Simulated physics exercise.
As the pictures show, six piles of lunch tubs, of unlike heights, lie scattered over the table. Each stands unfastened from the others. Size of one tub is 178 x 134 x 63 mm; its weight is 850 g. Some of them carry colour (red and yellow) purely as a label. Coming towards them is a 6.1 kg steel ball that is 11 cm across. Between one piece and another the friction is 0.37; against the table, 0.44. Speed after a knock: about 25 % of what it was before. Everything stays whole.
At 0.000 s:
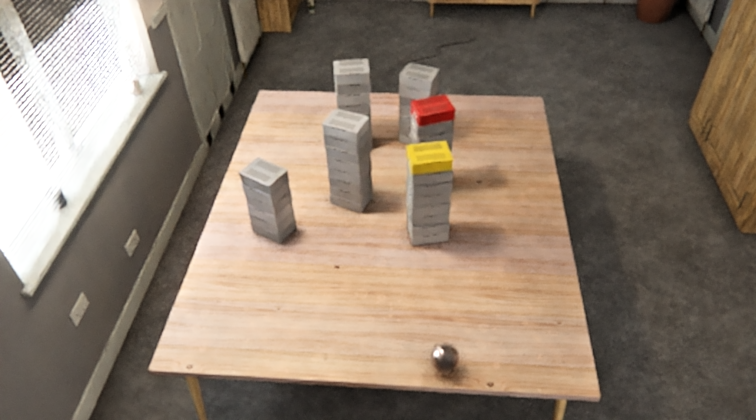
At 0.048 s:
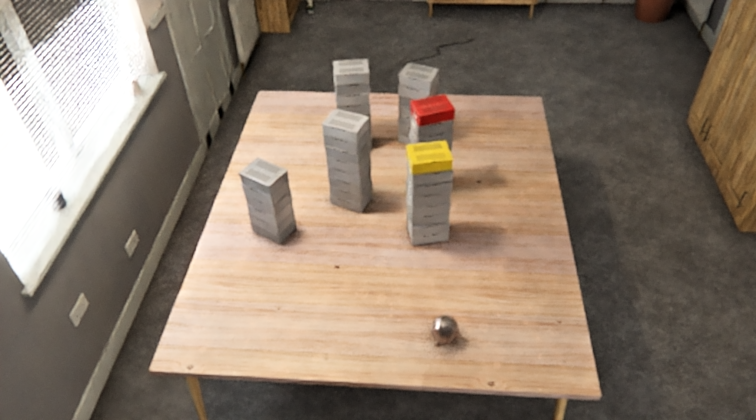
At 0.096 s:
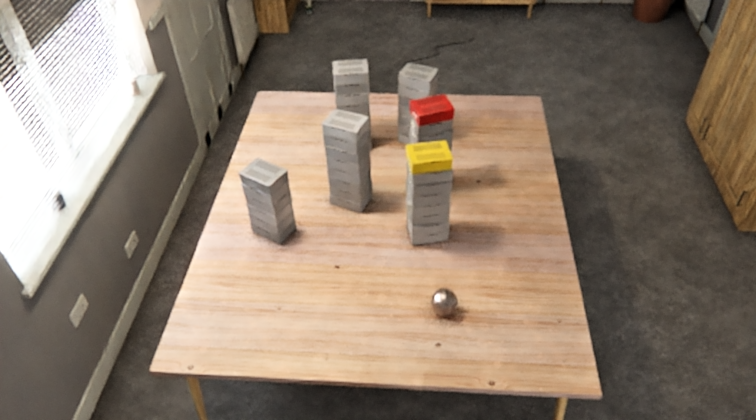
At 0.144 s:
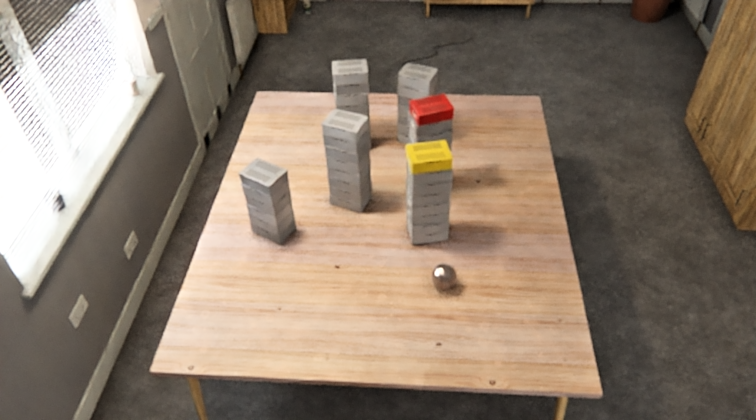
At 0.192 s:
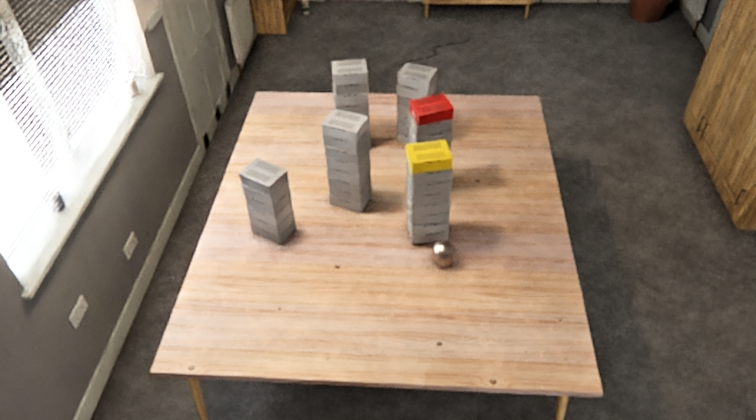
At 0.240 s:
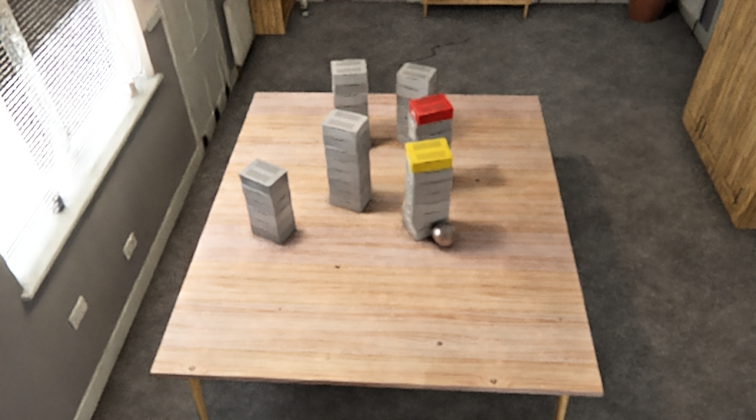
A shiny metal ball rolled away from the near edge of the wooden table, past open tabletop, and struck the base of the yellow-topped stack, which shifted and tilted slightly while the other stacks stood still.
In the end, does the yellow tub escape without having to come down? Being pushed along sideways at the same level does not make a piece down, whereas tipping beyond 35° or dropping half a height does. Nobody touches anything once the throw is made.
No.
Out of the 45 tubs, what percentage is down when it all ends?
Close to 15 per cent of them.
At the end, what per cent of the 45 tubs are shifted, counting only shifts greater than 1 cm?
Moved: 35 per cent.
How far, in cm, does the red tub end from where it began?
I'd say the red one ends up around 4 cm away.
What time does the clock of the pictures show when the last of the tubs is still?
Roughly 1.5 s.
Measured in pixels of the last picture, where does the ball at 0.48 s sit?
My estimate is roughly (454, 174).
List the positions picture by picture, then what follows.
In the first frame (we follow the side turned to the camera; the camera moves round a little), ball (445, 358) 60 cm from contact, 2.9 m/s; yellow tub (429, 152); red tub (433, 105); no piece has moved.
In the second frame, ball (445, 329) 46 cm from contact, 2.9 m/s; yellow tub (429, 152).
In the third frame, ball (445, 302) 33 cm from contact, 2.9 m/s; yellow tub (429, 152).
In the fourth frame, ball (444, 277) 19 cm from contact, 2.9 m/s; yellow tub (429, 152).
In the fifth frame, ball (444, 253) 51 mm from contact, 2.9 m/s; yellow tub (429, 151).
In the sixth frame, ball (444, 234) after contact, 2.0 m/s; yellow tub (429, 150) tipped 3°; red tub (431, 104); 8 stirred so far.
Around 0.34 s, ball still moving; none of the 45 tubs down, 10 disturbed; yellow tub tipped 16°, 20 mm lower.
Around 0.48 s, ball still moving; 6 of the 45 tubs down; yellow tub tipped 53°, 12 cm lower; red tub displaced 10 mm.
Around 0.76 s, ball still moving; 6 of the 45 tubs down; yellow tub upside down; red tub displaced 37 mm.
Finally (1.8 s), ball rolling away; 6 of the 45 tubs down; yellow tub upside down; red tub displaced 37 mm. Seen by the last camera, middles, yellow tub near (446, 340), red tub near (427, 106).
